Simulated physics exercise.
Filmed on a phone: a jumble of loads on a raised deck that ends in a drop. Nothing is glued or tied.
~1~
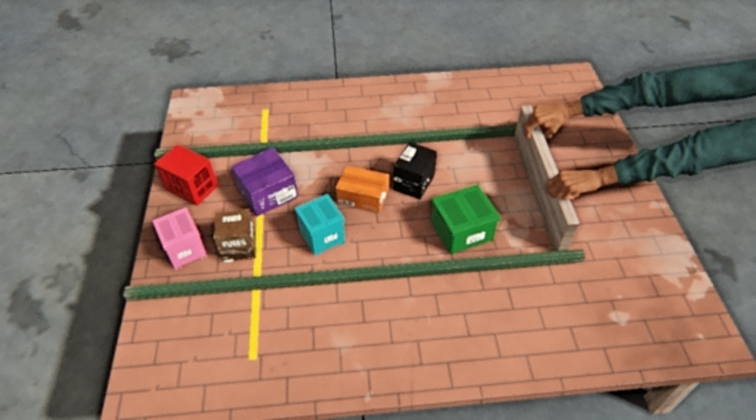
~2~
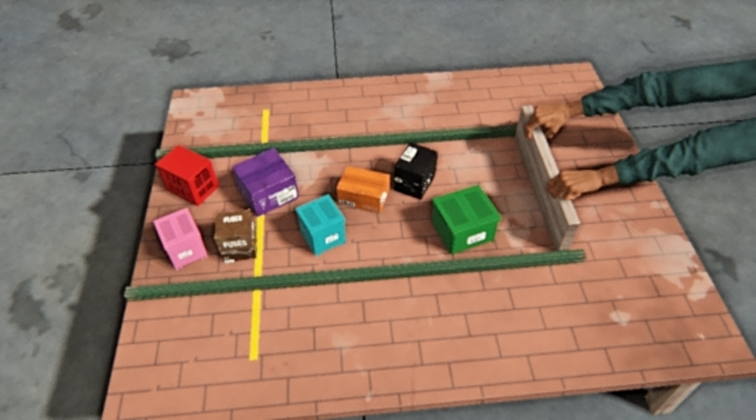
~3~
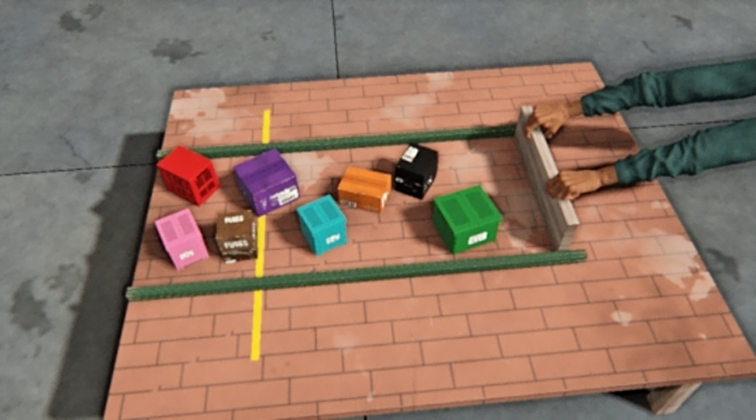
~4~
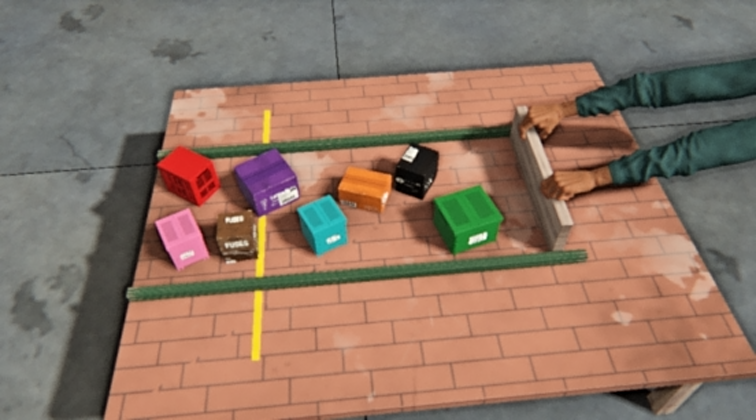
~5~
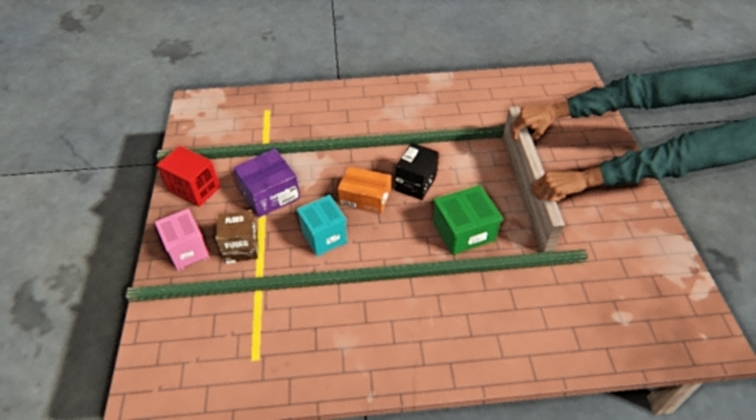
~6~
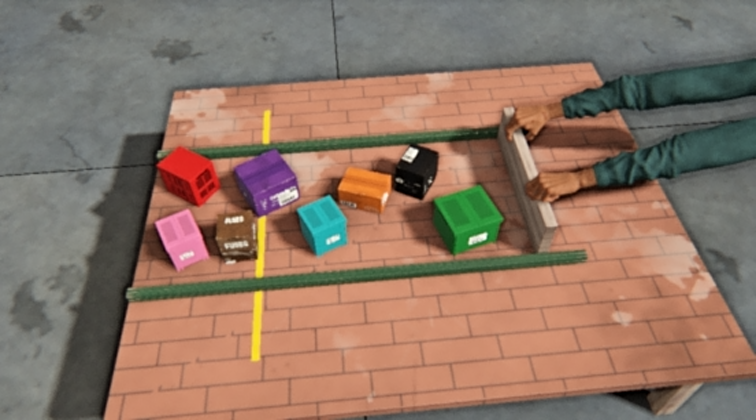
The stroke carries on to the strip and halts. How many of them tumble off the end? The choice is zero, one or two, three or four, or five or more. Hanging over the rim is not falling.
As it turns out, the number that fall off is one or two.
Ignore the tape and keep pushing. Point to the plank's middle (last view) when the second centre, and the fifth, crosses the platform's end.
About (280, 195), then (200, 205).
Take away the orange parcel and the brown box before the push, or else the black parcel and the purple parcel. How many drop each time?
The counts: 0 and 1.
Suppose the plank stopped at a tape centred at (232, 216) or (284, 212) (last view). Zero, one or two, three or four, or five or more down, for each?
Taking them in turn, three to four; none at all.
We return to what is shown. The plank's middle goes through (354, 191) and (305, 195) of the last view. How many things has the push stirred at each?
By then 5, and 8.
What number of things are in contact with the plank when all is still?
That makes 2.
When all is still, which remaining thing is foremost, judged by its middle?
Foremost is the brown box.
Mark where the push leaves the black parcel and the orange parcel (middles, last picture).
First (245, 190), then (205, 211).
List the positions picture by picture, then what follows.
Red crate (187, 175); pink tote (181, 239); brown box (236, 236); plank (543, 175); tape (260, 212), in the first frame.
Pink tote (182, 239); orange parcel (364, 189), in the second frame.
Brown box (238, 236); black parcel (417, 171), in the third frame.
Red crate (190, 176); purple parcel (267, 183), in the fourth frame.
Pink tote (183, 240); turquoise tote (323, 227), in the fifth frame.
Red crate (189, 177); pink tote (183, 240); brown box (238, 237); plank (524, 178); tape (262, 214), in the sixth frame.
Soon after, none off yet; red crate at rest near (189, 177); pink tote at rest near (183, 240); brown box at rest near (238, 237).
After that, none off yet; red crate displaced a little near (172, 173); pink tote displaced a little near (168, 242); brown box displaced about its own width near (203, 243).
In the end, the number that fall off is one or two; gone, pink tote and red crate.
